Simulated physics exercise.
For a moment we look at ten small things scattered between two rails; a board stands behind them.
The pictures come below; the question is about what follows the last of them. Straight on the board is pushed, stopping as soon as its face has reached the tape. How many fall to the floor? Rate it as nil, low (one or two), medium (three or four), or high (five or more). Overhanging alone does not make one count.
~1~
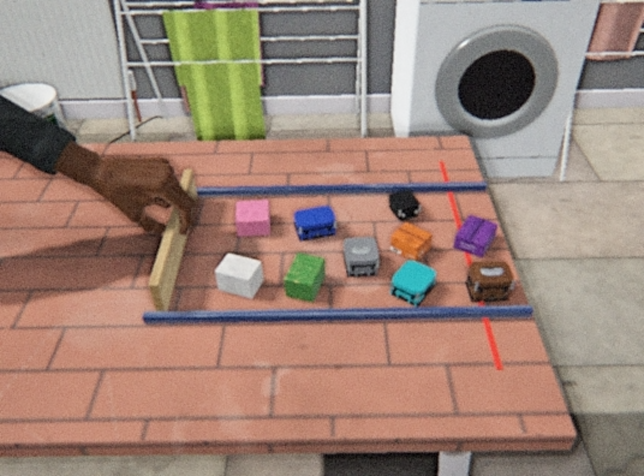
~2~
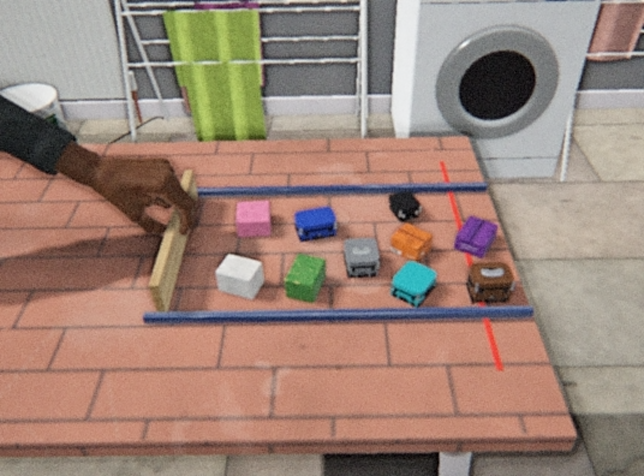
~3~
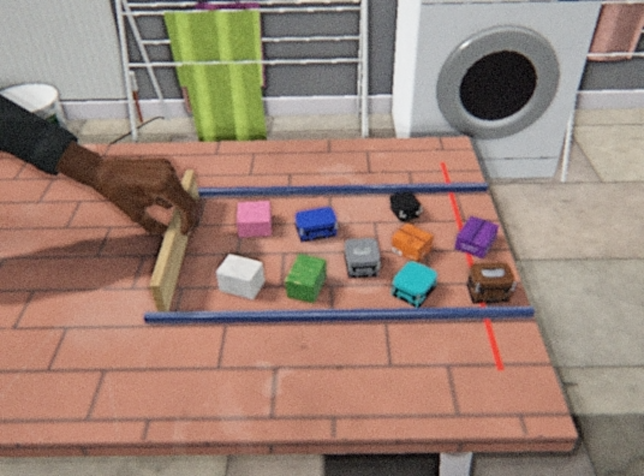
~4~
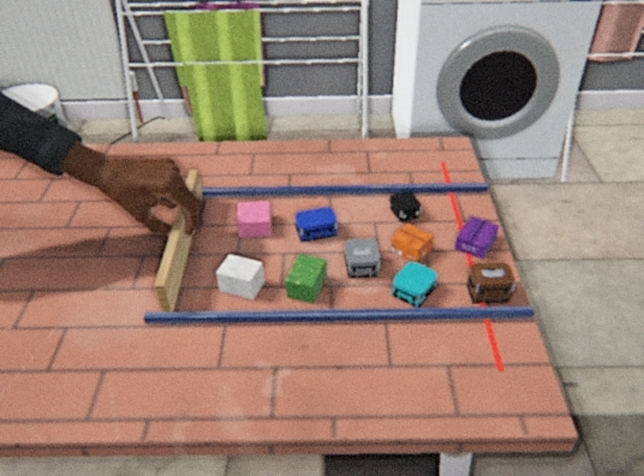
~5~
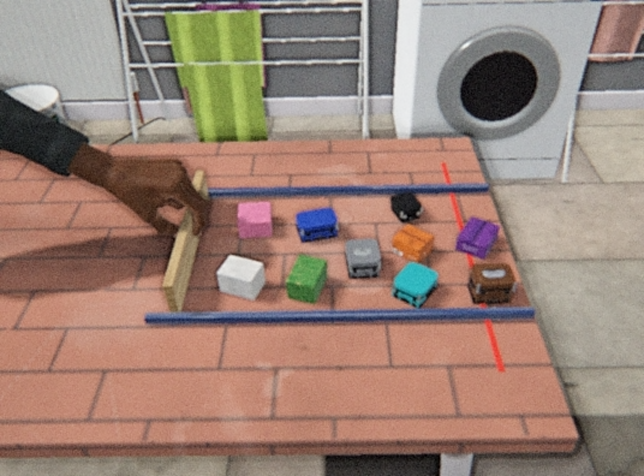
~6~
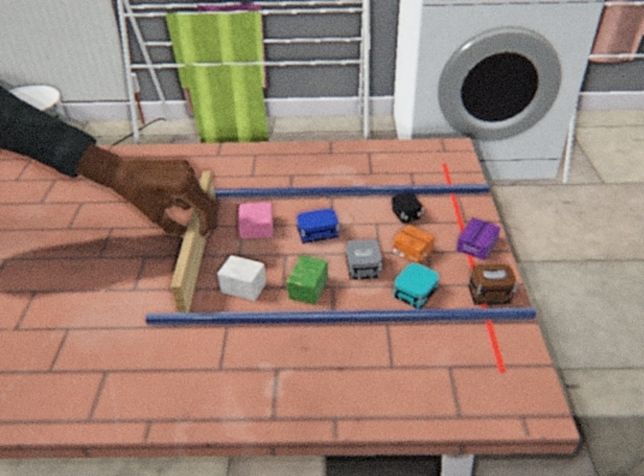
High, five or more.
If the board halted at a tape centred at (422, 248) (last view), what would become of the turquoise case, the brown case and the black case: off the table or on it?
Turquoise case stays put, brown case goes off, black case stays put.
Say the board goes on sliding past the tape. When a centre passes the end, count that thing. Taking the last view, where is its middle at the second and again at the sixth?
The first one at (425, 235), the next at (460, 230).
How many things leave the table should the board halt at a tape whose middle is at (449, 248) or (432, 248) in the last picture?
The first gives 3 and the second gives 2.
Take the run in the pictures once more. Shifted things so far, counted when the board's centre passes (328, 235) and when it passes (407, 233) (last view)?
That makes 7 at the first spot and 10 at the second.
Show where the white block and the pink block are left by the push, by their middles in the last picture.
The white block ends up near (497, 270), and the pink block near (478, 217).
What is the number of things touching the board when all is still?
So the total is 4.
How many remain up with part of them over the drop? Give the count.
Overhang count: 0.
A little later, none off yet; purple box at rest near (479, 238); brown case at rest near (492, 284); orange box at rest near (414, 245).
Next, none off yet; purple box at rest near (487, 241); brown case shifted a little near (506, 285); orange box shifted about its own width near (451, 247).
When it is over, the number that fall off is five or more; down, green block, blue case, turquoise case, orange box, brown case and purple box.
